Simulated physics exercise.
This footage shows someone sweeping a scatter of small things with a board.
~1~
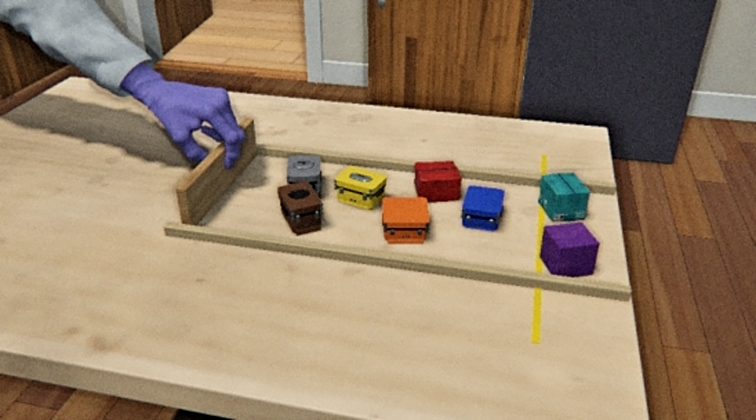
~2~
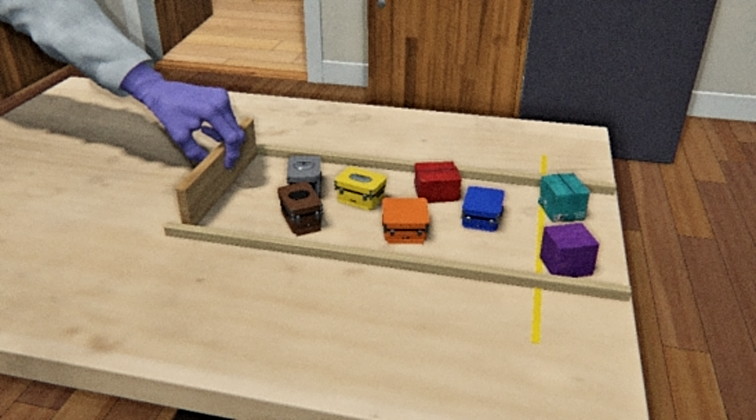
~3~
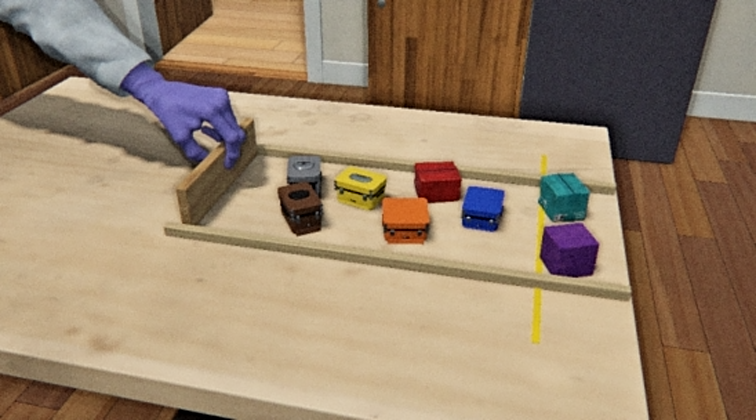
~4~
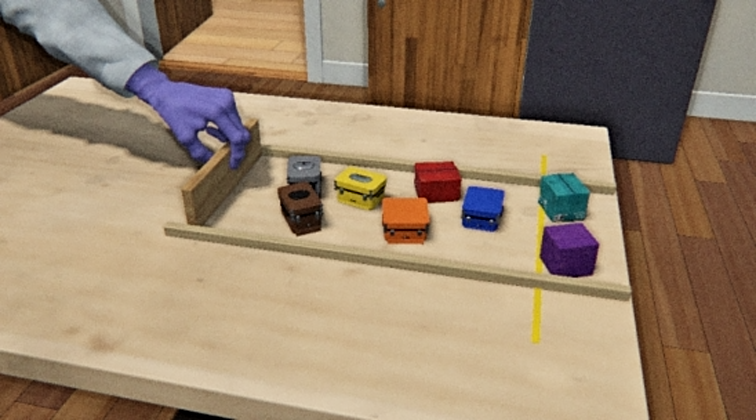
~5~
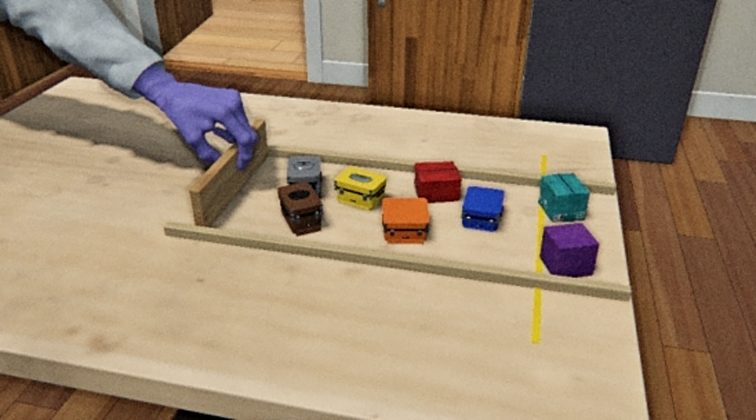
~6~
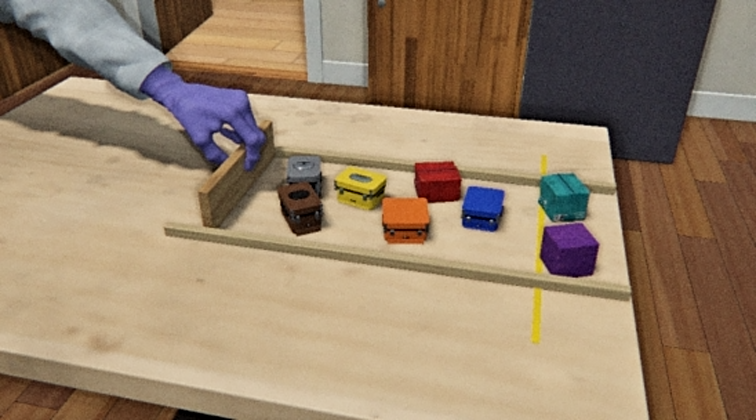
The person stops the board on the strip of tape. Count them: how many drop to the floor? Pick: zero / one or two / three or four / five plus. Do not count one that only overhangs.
That comes to one or two.
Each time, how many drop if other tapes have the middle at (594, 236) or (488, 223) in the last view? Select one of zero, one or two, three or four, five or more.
Taking the two tapes in that order, I'd say at least five and not one.
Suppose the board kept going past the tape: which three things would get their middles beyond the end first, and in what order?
Earliest first: The blue case, then the purple block, then the turquoise box.
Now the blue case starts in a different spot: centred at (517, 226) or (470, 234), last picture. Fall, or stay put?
In order: Slips off; slips off.
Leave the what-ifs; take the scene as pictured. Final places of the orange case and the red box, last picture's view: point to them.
In the last picture the first middle sits at (600, 245) and the other at (563, 189).
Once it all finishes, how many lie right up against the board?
3 end up touching it.
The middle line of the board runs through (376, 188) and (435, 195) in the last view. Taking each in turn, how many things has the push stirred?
Well, it's 5 at the first one and 7 at the second.
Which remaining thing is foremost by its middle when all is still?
Result - the turquoise box.
Soon after, none off yet; purple block at rest near (568, 251); turquoise box at rest near (563, 198); blue case at rest near (483, 210).
At rest, the number that fall off is one or two; fallen, blue case and purple block.
